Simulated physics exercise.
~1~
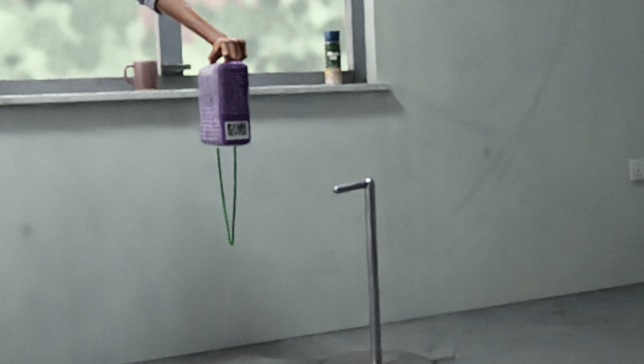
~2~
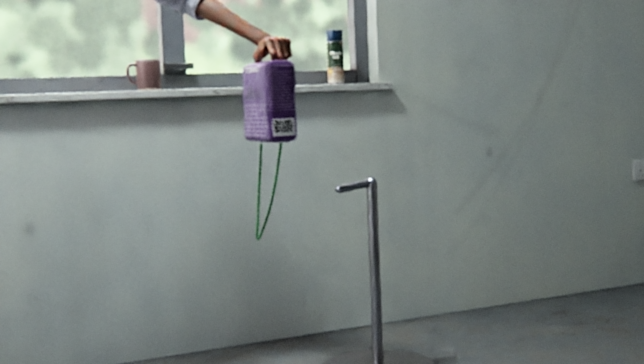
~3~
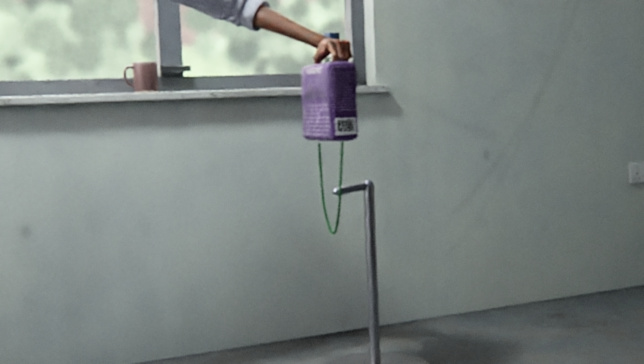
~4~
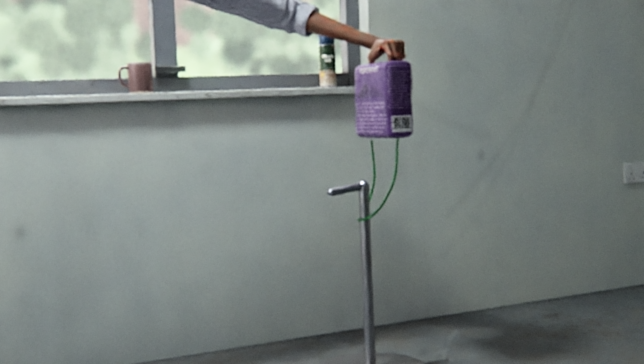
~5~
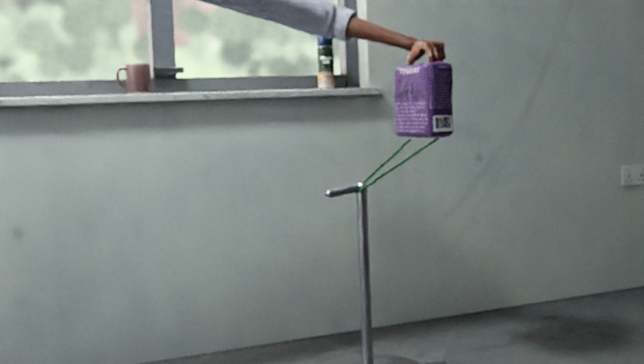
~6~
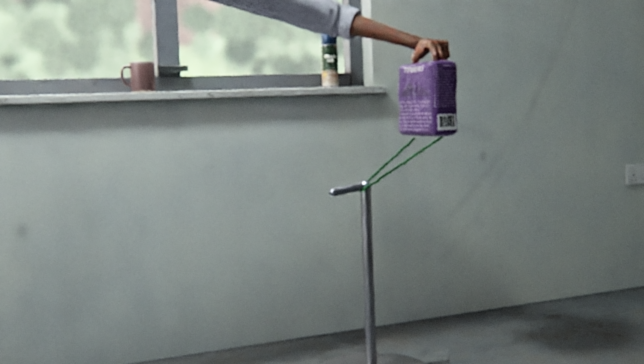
A hand reaches in from the upper left, gripping the top of a purple bag with a green loop hanging beneath it, in a grey room filmed by a slightly swaying camera. Behind it, a pinkish mug and a dark bottle stand on a windowsill, and a short metal post with a bar at its top rises from the floor. The hand carries the upright bag rightward toward and over the post. The trailing loop catches on the post, then pulls taut as the bag moves past. The hand stops, with the bag held back to the right of the post.
